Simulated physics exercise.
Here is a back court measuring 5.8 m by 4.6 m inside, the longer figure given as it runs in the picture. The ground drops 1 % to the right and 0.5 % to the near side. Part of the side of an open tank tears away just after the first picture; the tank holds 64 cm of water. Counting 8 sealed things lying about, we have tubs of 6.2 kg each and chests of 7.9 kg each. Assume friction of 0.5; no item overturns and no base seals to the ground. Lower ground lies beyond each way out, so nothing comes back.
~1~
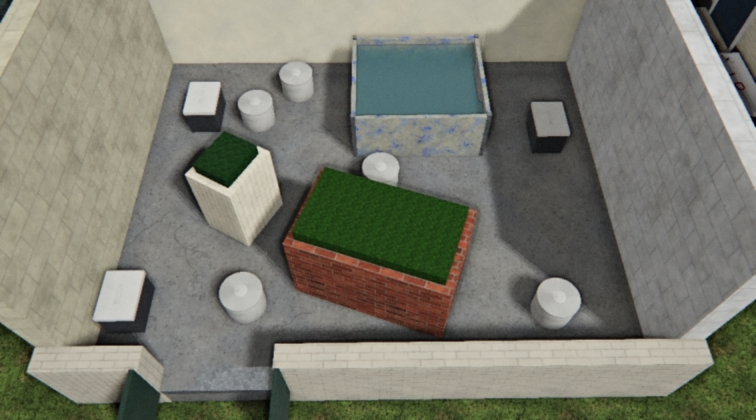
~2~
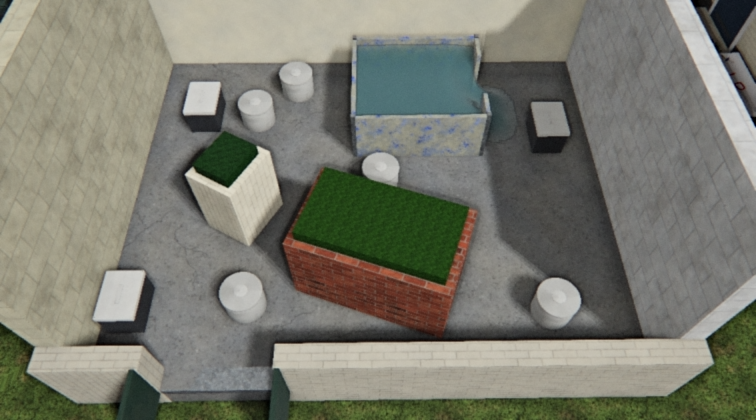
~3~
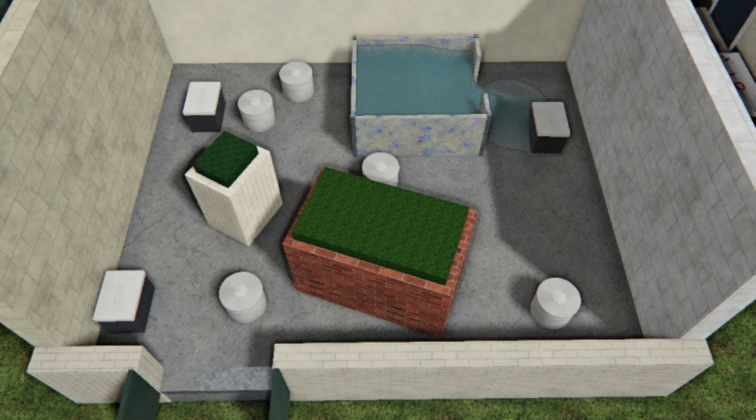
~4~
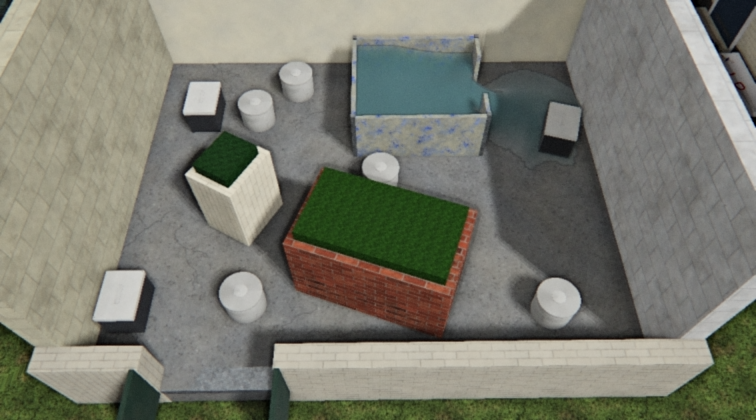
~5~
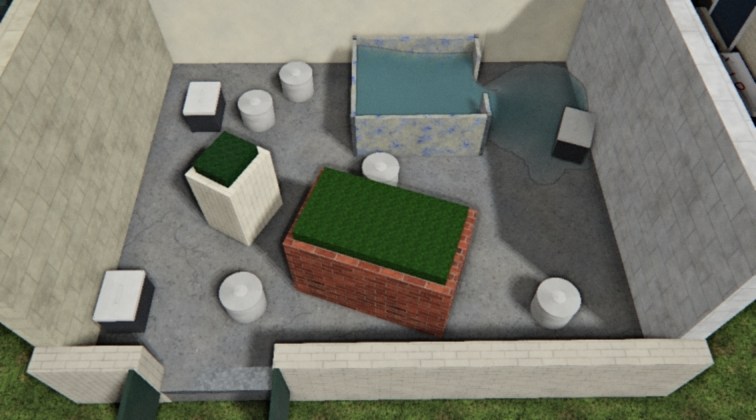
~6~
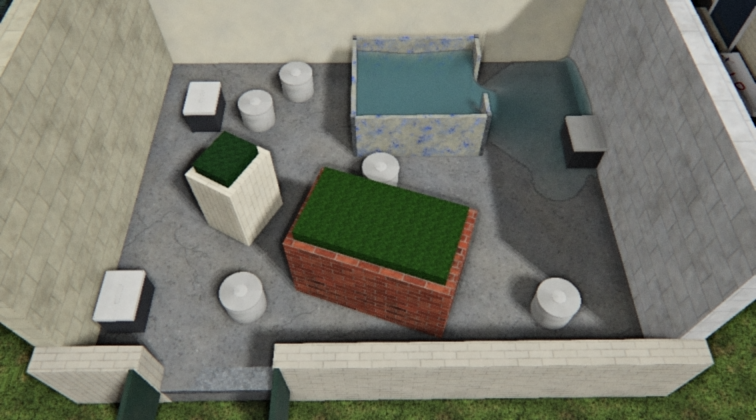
The clip opens on a walled court holding pale tubs, boxy chests, two grass-topped blocks and a water-filled tank. Part of the tank's right side gives way, and water spreads across the ground to the right. It reaches the nearby chest, which slides a short way right and nearer, while everything else stays put.
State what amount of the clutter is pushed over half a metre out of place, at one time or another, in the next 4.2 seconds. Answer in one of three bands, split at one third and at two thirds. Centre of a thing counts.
Under a third.
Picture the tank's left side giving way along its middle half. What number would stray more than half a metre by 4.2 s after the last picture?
5.
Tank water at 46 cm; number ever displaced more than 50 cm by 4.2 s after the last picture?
2.
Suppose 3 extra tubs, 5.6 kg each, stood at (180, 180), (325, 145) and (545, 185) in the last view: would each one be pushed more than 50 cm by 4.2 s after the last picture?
Outcome: Stays within first, stays within next, breaks the threshold last.
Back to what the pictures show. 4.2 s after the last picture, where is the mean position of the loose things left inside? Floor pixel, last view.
Mean floor pixel: About (306, 206).
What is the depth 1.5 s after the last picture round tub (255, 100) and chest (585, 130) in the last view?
Close to 0 and 5 centimetres.
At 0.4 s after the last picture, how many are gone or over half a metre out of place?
That would be 1.
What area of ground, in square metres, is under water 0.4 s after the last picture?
That flooded area is roughly 5.5 m2.
Then, 0.4 s after the last picture 1 of 8 are over 50 cm from their spots; 0 afloat.
Then, 1.5 s after the last picture 1 of 8 are over 50 cm from their spots; 1 afloat.
Then, 2.8 s after the last picture 2 of 8 are over 50 cm from their spots; 2 afloat.
Then, 4.2 s after the last picture 2 of 8 are over 50 cm from their spots, and 2 have been at some point; 2 afloat.
